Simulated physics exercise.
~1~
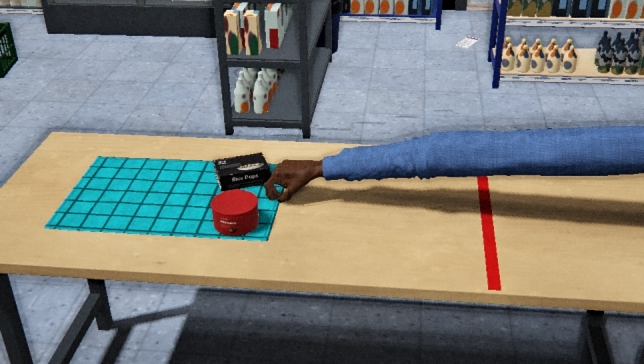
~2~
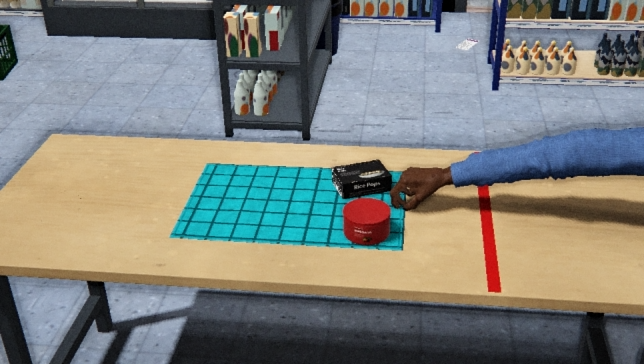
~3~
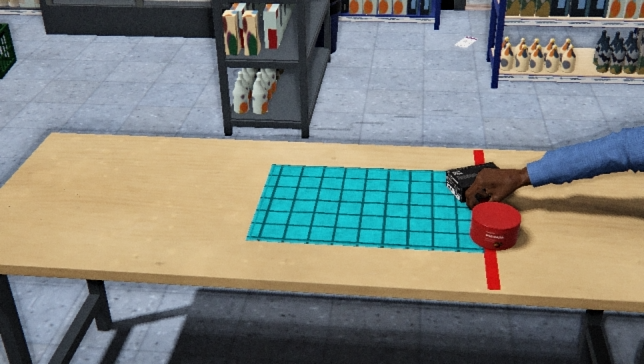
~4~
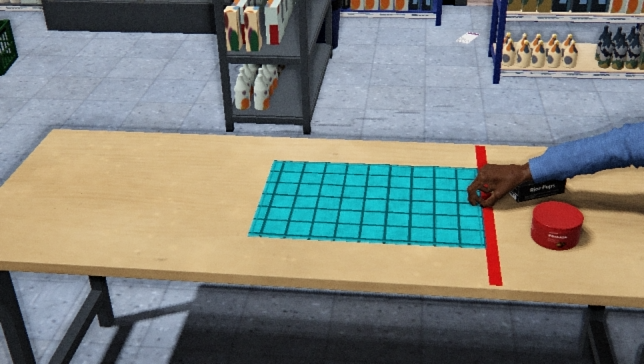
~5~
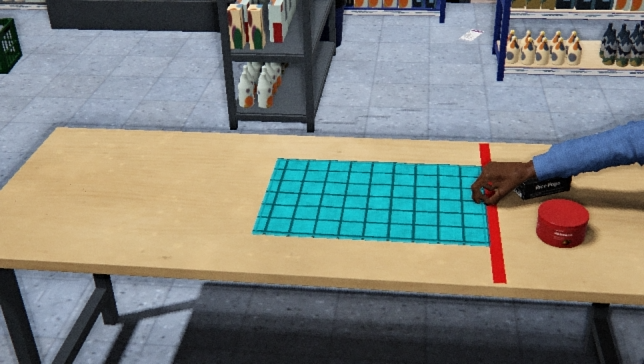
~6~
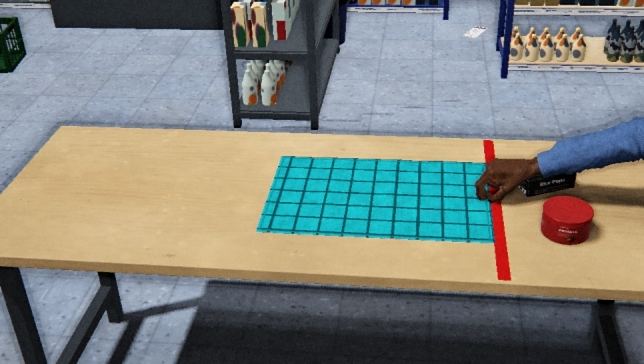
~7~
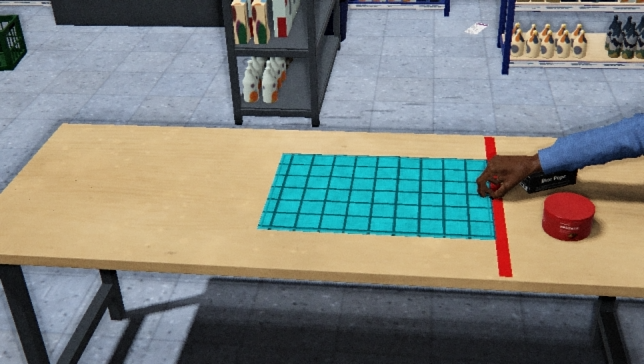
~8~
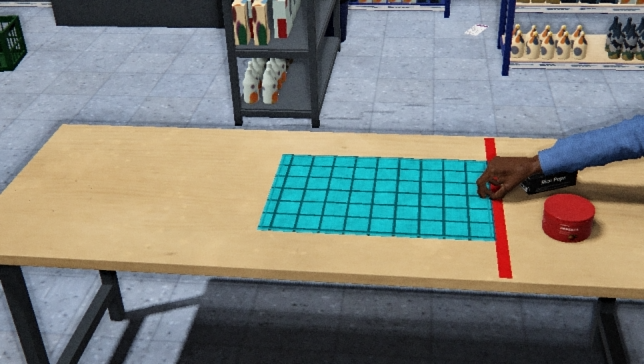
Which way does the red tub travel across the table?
The red tub moves to the right, riding on the cloth at first and then sliding off past the red tape line.
